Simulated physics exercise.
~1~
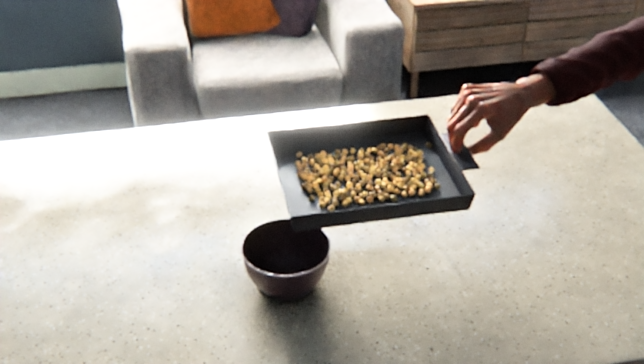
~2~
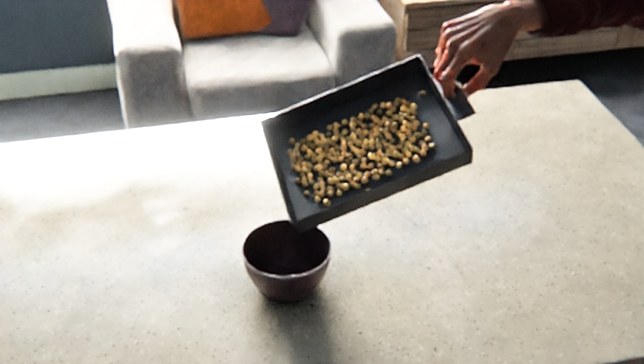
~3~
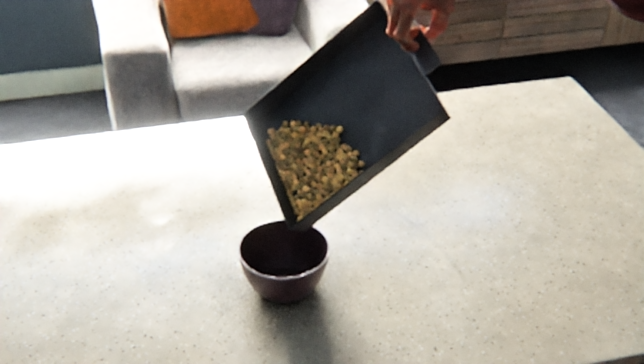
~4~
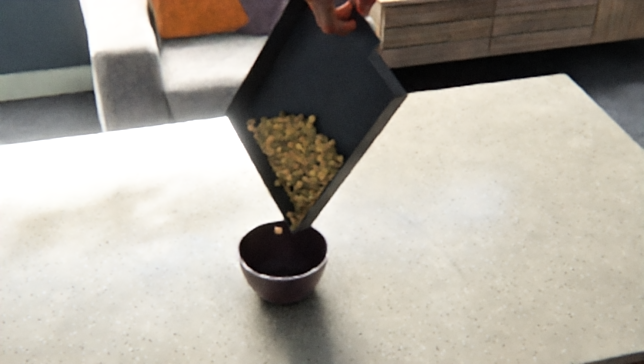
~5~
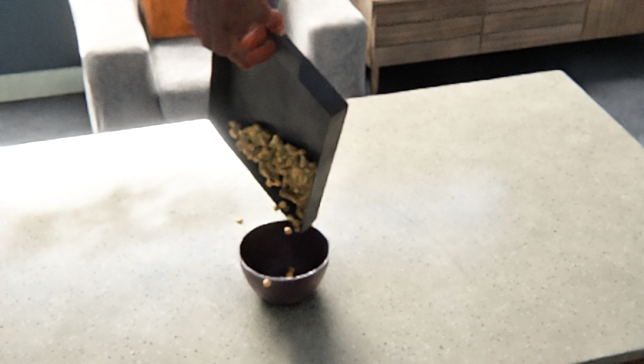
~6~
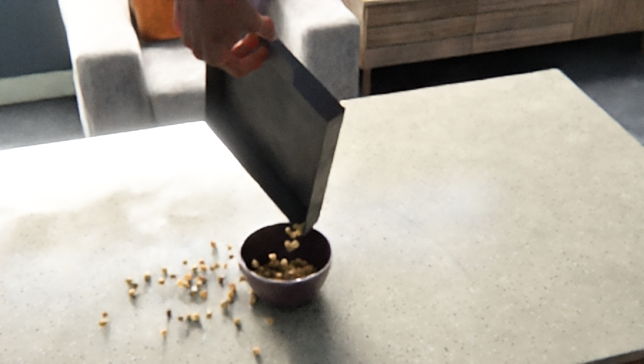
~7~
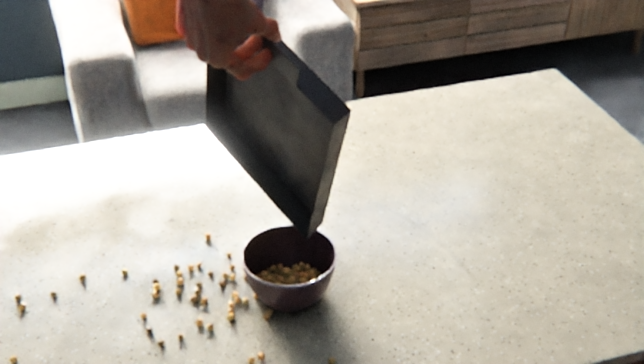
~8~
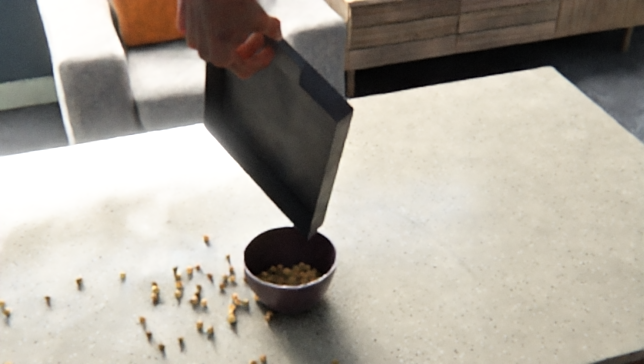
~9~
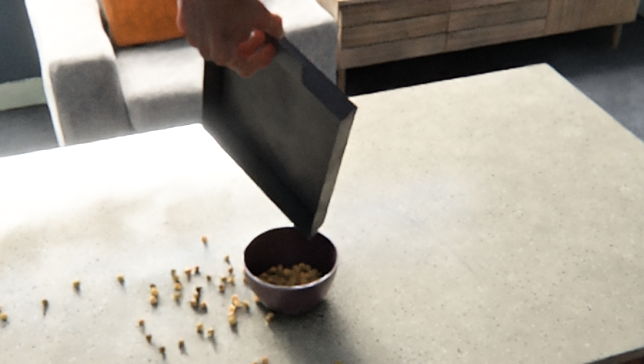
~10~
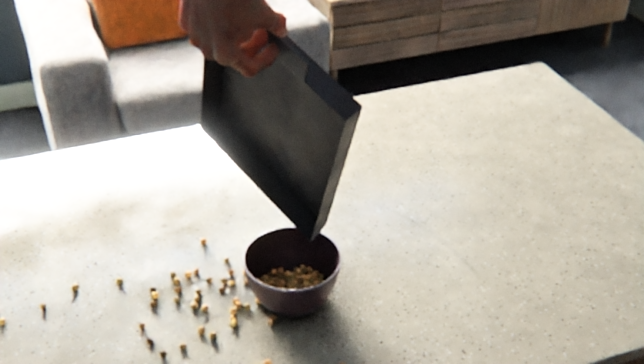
On a pale stone-like table near a grey armchair, a hand tips a dark square tray of dried chickpeas steeply over a small dark bowl; they slide to a corner and pour out, most landing in the bowl while others scatter to the left and lie still.
